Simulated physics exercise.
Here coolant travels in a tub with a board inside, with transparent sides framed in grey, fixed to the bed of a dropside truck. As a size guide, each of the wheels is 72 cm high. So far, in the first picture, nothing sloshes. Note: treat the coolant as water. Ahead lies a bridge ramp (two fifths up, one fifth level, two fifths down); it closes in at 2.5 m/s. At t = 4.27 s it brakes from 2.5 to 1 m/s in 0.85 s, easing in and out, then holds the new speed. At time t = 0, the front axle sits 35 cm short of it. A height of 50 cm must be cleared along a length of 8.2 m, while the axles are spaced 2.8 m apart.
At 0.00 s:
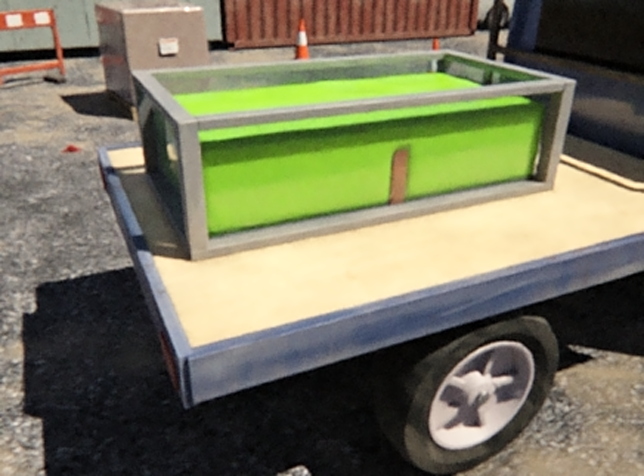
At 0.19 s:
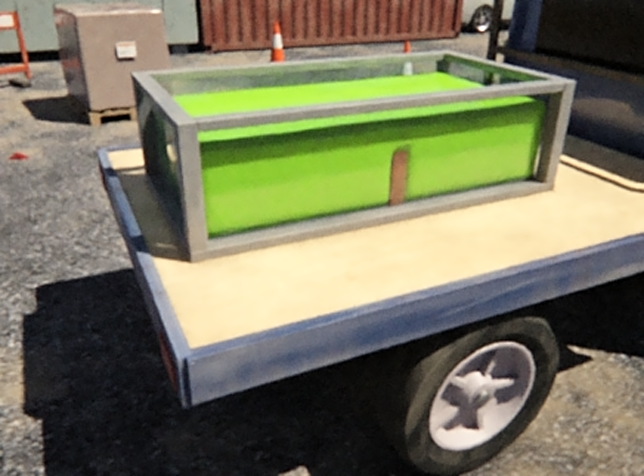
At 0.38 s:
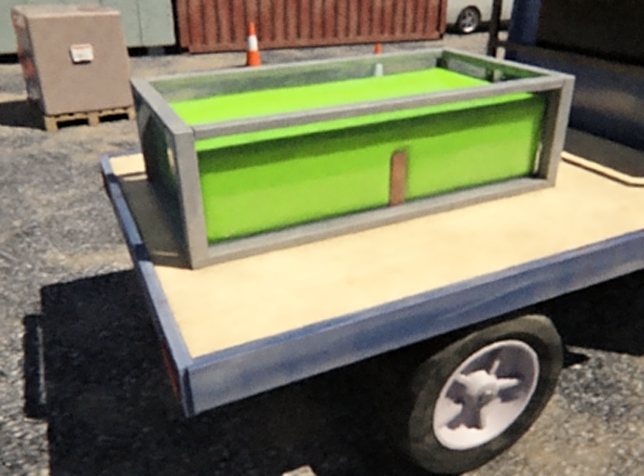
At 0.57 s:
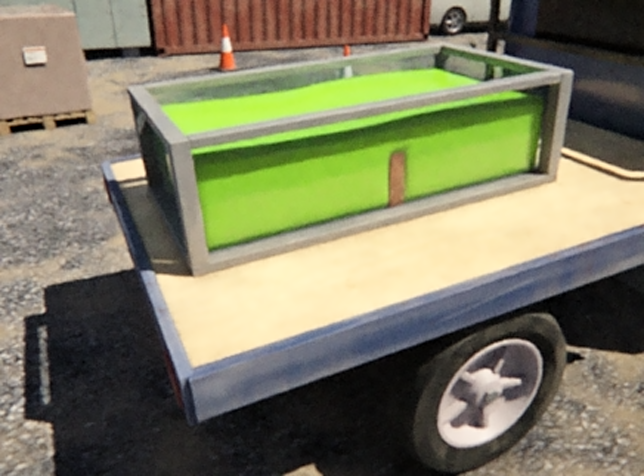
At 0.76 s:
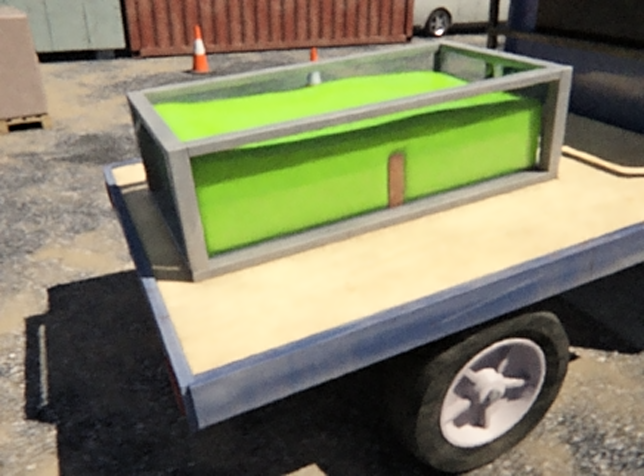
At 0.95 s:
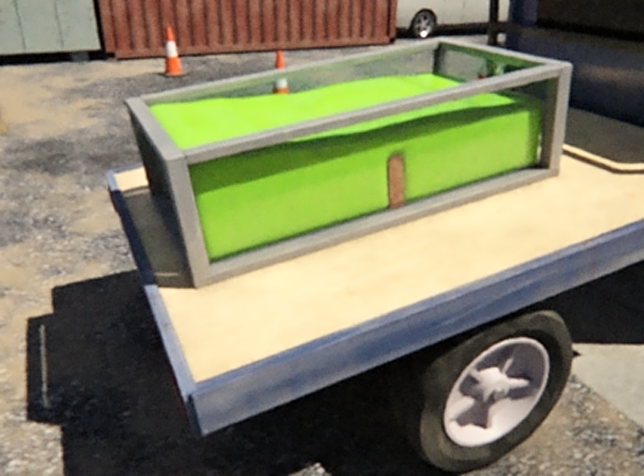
Bright green liquid in a grey-framed clear tub heaping gently towards the left as the trailer bed carrying it tilts slightly nose up.
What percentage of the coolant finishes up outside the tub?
About 7 per cent.
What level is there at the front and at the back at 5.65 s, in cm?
Height at the front is 32 cm; height at the back is 28 cm.
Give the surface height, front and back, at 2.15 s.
Front reads 24 centimetres, back reads 40 centimetres.
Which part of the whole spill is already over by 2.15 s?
About 30 per cent.
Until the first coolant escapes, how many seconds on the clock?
The first spill comes at around 1.6 s.
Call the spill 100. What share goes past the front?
Around 50 in a hundred.
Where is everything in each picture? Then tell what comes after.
The first frame shows the coolant reaches (439, 75) at the front end; it reaches (179, 98) at the back end; no slope yet; board top at (401, 153); the front is on the right, levels are read along the far wall; a wheel hub at (490, 404).
The second frame shows the coolant reaches (439, 76) at the front end; it reaches (178, 99) at the back end; no slope yet.
The third frame shows the coolant reaches (438, 73) at the front end; it reaches (177, 105) at the back end; hardly any slope; the tub is 2° nose up.
The fourth frame shows the coolant reaches (436, 71) at the front end; it reaches (175, 109) at the back end; hardly any slope; the tub is 4° nose up.
The fifth frame shows the coolant reaches (435, 74) at the front end; it reaches (172, 107) at the back end; it is heaped 3° towards the back; the tub is 5° nose up.
The sixth frame shows the coolant reaches (435, 77) at the front end; it reaches (170, 108) at the back end; it is heaped 5° towards the back; a wheel hub at (505, 401); the tub is 7° nose up.
After 2.15 s it stands 39 cm high behind and 23 cm in front; 3 per cent has gone over the back.
After 3.75 s it stands 16 cm high behind and 42 cm in front; 4 per cent has gone mostly over the back, some over the front.
After 5.65 s it stands 29 cm high behind and 32 cm in front; 7 per cent has gone over the front and the back.
After 8.10 s 7 per cent has gone over the front and the back, 25 of 333 litres.
